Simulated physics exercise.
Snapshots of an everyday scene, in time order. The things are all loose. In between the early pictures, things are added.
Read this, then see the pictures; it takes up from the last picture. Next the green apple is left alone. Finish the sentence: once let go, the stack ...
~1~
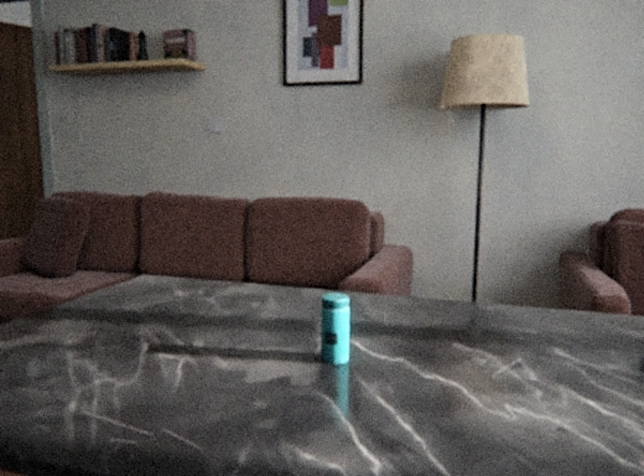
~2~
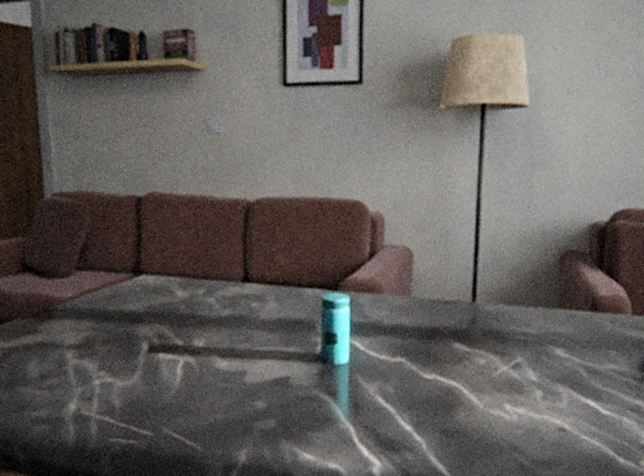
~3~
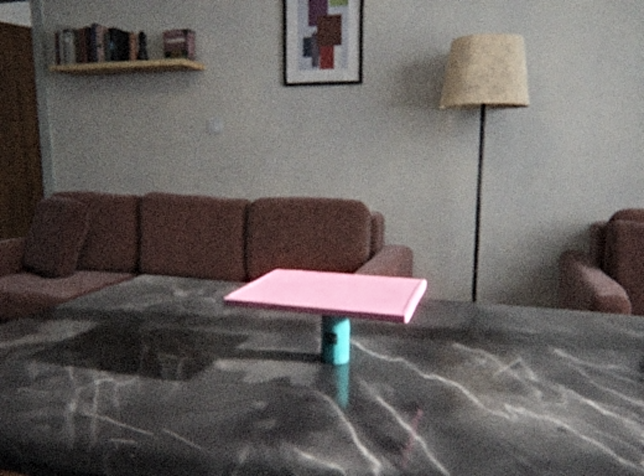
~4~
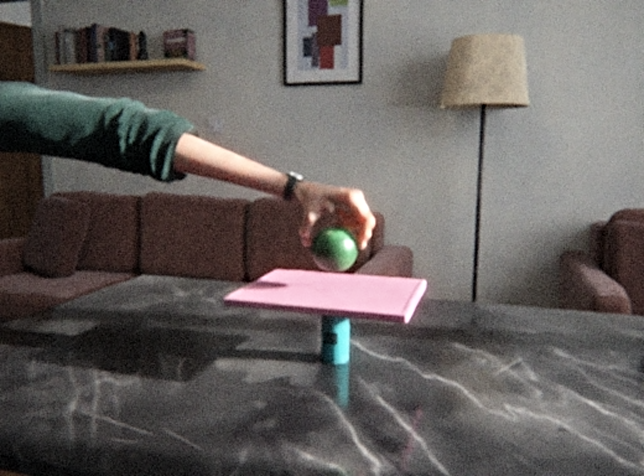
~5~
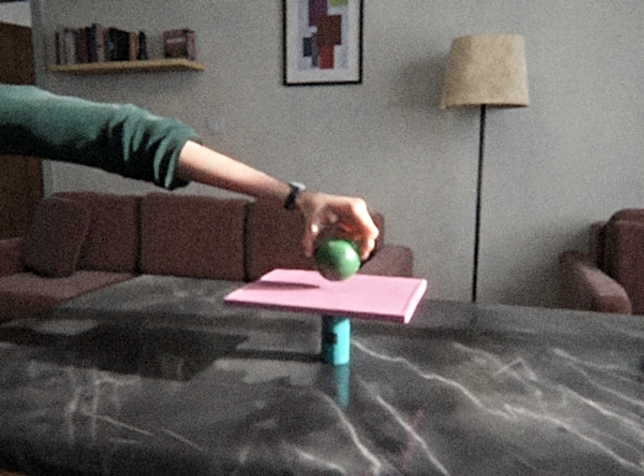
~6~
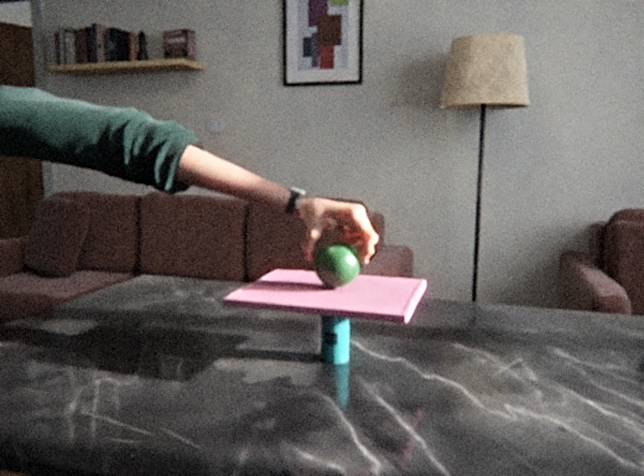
Once let go, the stack stays put.
Then, 0.20 s on from there, no change.
Then, 0.40 s on from there, green apple resting near (337, 265).
In the end, all 3 unmoved. At the end, from the last picture's camera, green apple near (337, 265). The stack keeps its balance.
